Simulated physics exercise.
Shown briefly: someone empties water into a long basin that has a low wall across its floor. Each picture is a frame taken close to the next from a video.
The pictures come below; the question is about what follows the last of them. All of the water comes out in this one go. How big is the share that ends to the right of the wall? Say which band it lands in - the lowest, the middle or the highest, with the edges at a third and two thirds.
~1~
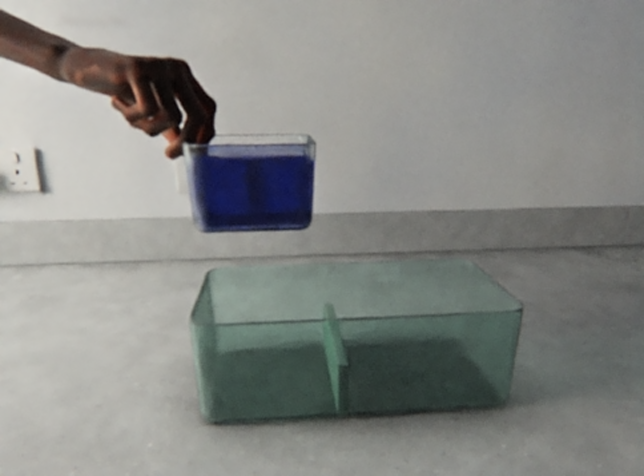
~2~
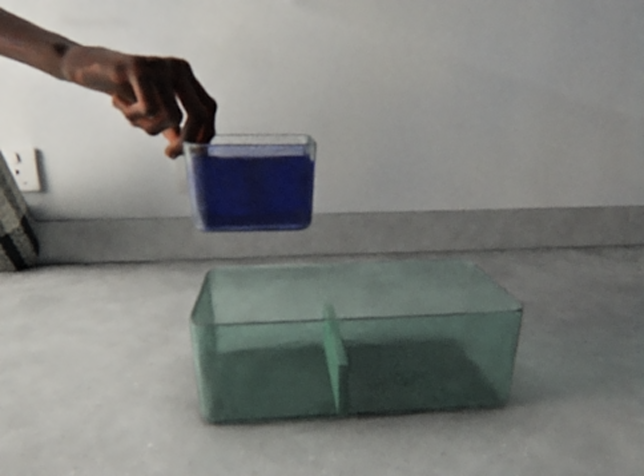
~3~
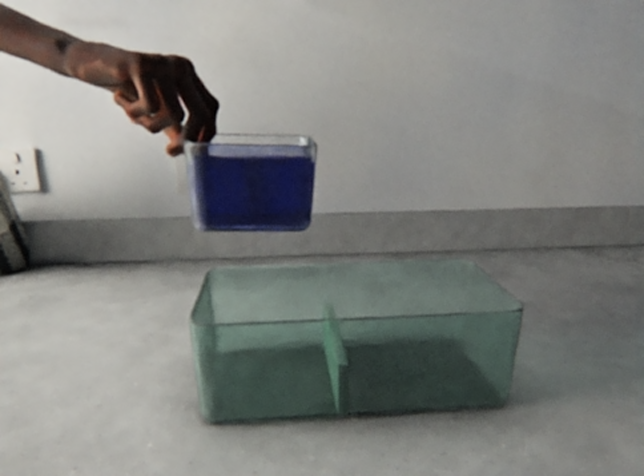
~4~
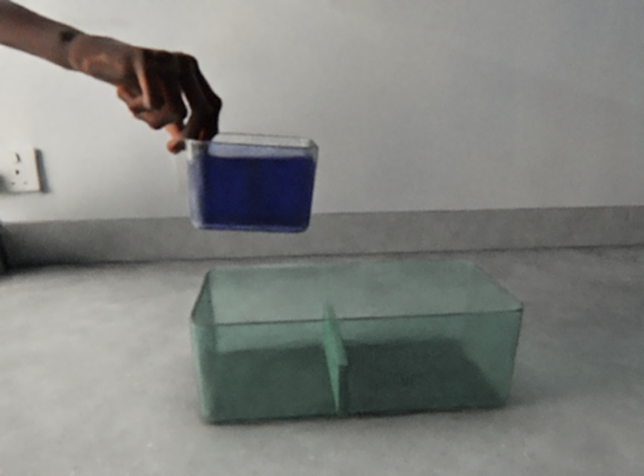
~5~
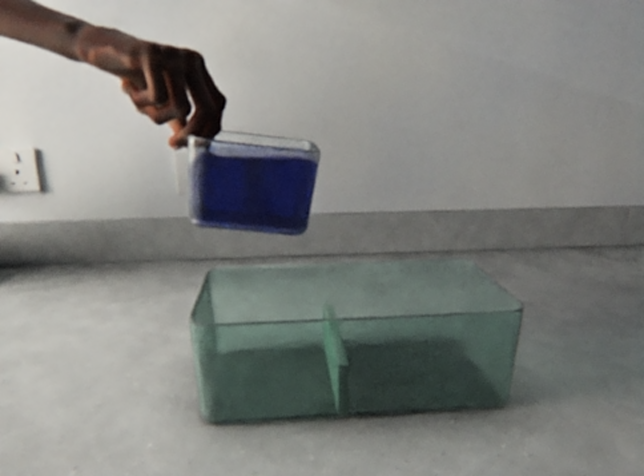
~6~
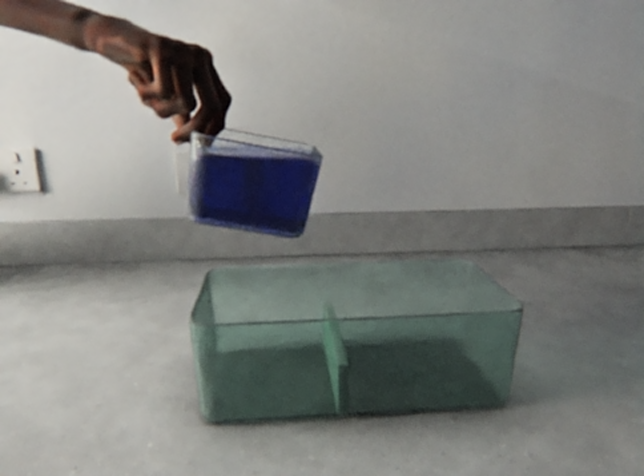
The highest band, over two thirds.
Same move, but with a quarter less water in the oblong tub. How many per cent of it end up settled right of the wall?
My estimate is about 85 percent.
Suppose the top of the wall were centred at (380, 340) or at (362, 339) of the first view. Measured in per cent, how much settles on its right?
50 per cent first, then 70 per cent.
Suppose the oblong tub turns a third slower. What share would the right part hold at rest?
Roughly 90 percent.
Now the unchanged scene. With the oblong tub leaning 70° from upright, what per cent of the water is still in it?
Around 60 in a hundred has not poured out yet.
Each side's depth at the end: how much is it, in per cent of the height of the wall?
I'd put the left at about 10 and the right at about 50.
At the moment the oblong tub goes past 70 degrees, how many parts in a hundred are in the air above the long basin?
I'd reckon some 30 per cent.
A moment on, the oblong tub is tipped part way and 59 per cent is still to pour, 0 is left of the wall and 11 right of it.
Next, the oblong tub is tipped right over and 11 per cent is still to pour, 2 is left of the wall and 78 right of it.
Then the oblong tub is tipped right over and 0 per cent is still to pour, 10 is left of the wall and 87 right of it.
Later the oblong tub is tipped right over and 0 per cent is still to pour, 11 is left of the wall and 88 right of it.
In the end 11 per cent lies left of the wall, 88 right of it and 1 outside.
